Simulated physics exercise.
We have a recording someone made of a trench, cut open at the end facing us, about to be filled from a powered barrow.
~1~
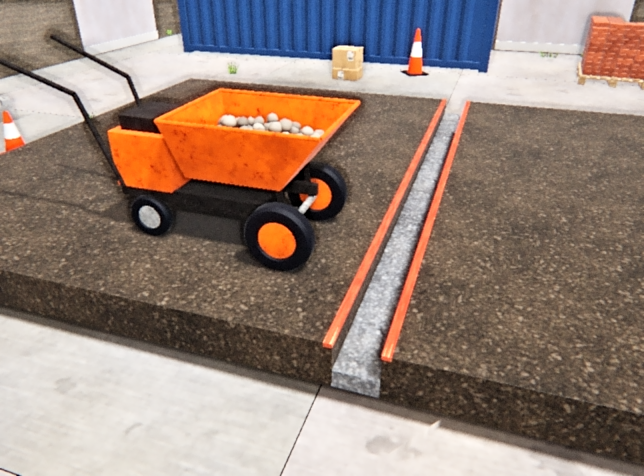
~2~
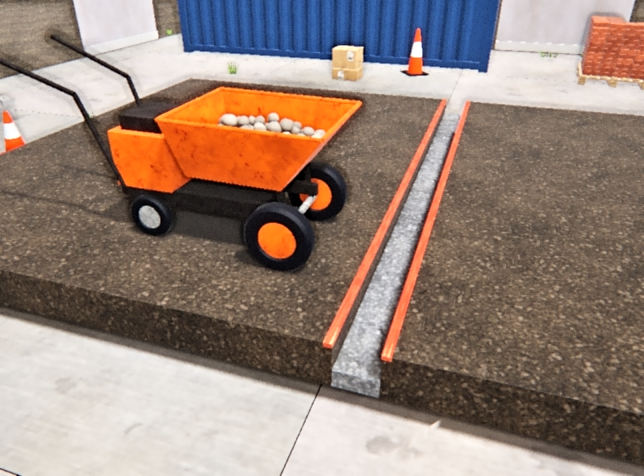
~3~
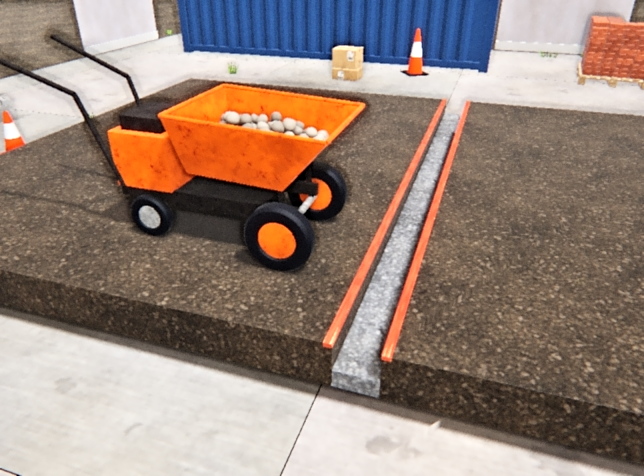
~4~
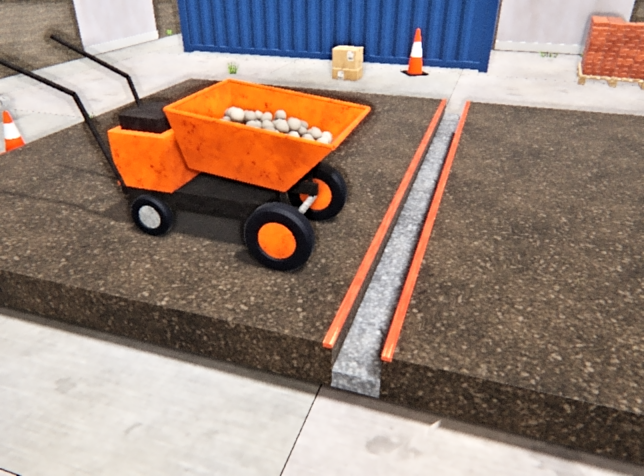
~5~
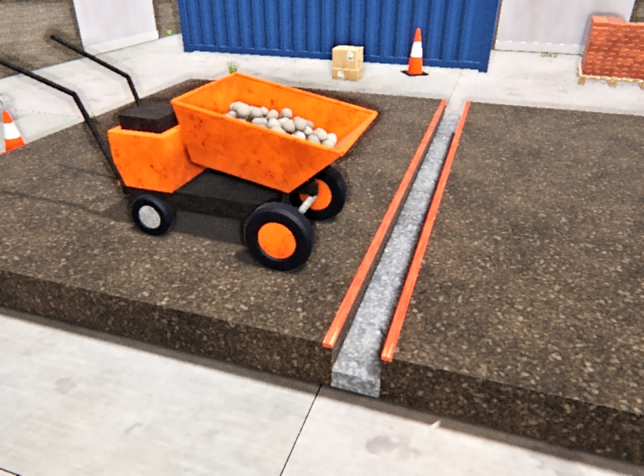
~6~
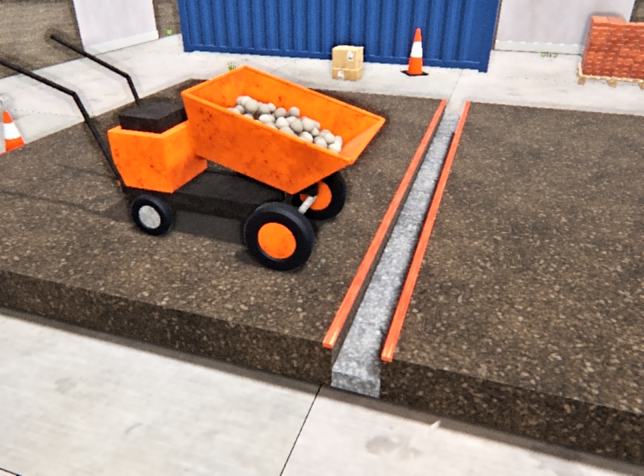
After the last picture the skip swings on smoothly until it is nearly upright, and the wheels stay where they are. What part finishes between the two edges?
Falls short of half.
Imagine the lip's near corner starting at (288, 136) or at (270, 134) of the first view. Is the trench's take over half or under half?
The greater portion first, the greater portion second.
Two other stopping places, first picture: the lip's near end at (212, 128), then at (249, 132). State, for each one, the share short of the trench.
About 50 percent at the first place and about 30 percent at the second.
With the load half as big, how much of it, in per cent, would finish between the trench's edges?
Close to 20 in a hundred.
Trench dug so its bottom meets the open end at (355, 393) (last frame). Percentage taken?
I'd put it at some 10 in a hundred.
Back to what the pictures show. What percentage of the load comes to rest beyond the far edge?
Roughly 60 percent of the pieces, I think.
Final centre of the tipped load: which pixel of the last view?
Near pixel (441, 258).
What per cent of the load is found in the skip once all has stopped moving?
30 in a hundred, roughly.
Shortly afterwards, skip tipped steeply; the whole lot in the skip.
Next, skip tipped steeply; all but a few in the skip; only a few in or heaped over the trench; a little beyond it.
Some moments later, skip tipped right over; near a third in the skip; a little in or heaped over the trench; near two thirds beyond it.
In the end, skip tipped right over; near a quarter in the skip; a little in or heaped over the trench; near two thirds beyond it.
